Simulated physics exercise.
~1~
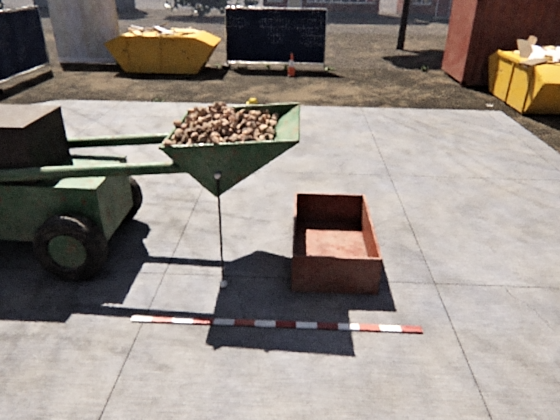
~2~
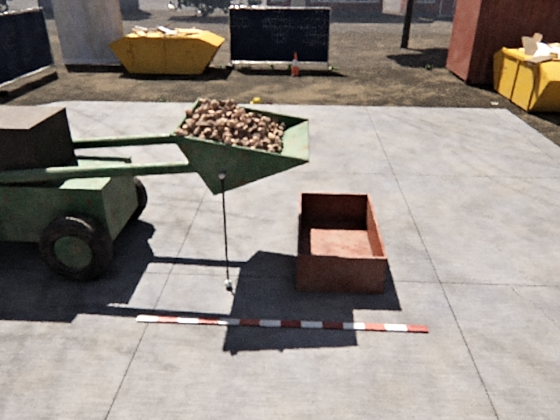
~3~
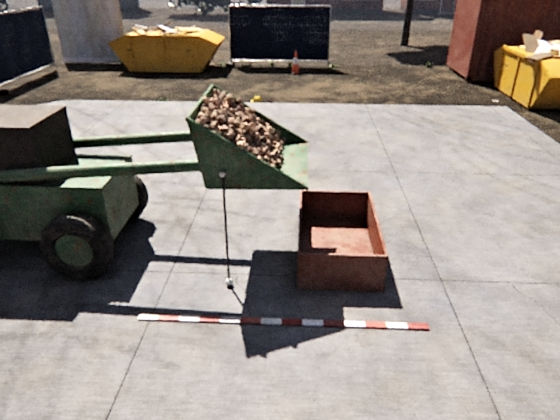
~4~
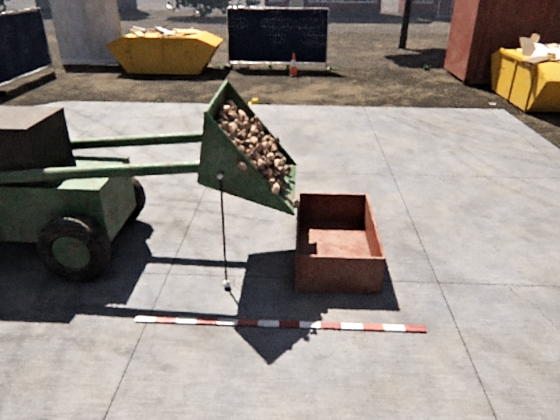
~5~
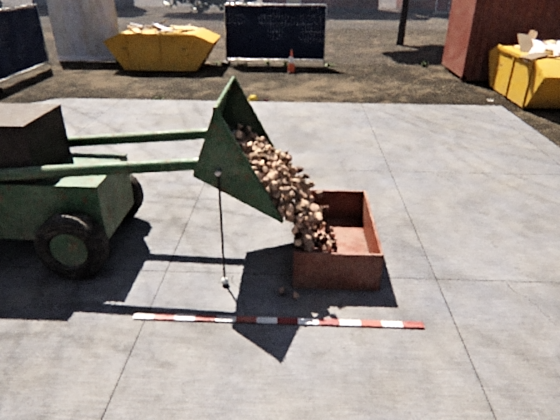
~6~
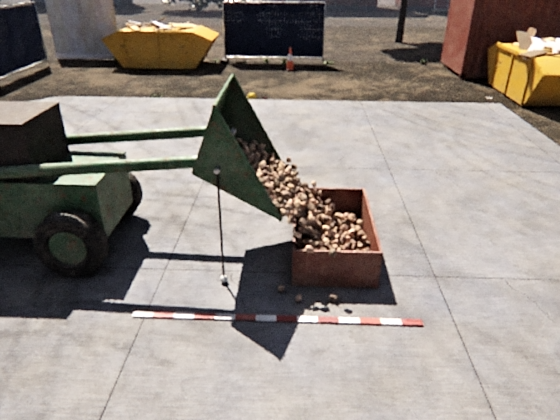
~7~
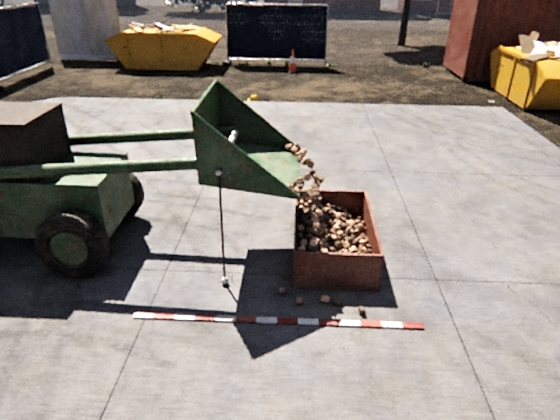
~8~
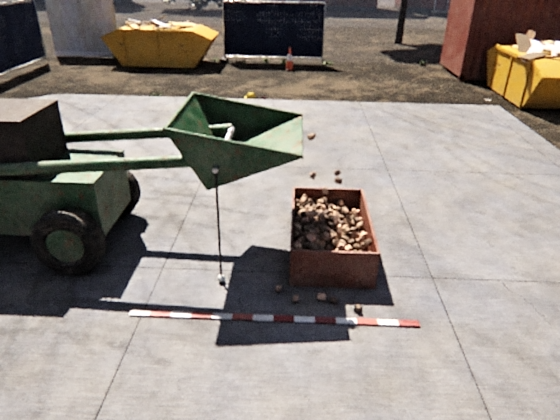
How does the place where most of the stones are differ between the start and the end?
At the start the stones are heaped in the loader's raised green bucket. By the end nearly all of them are lower and farther right, piled inside the rust-red bin.
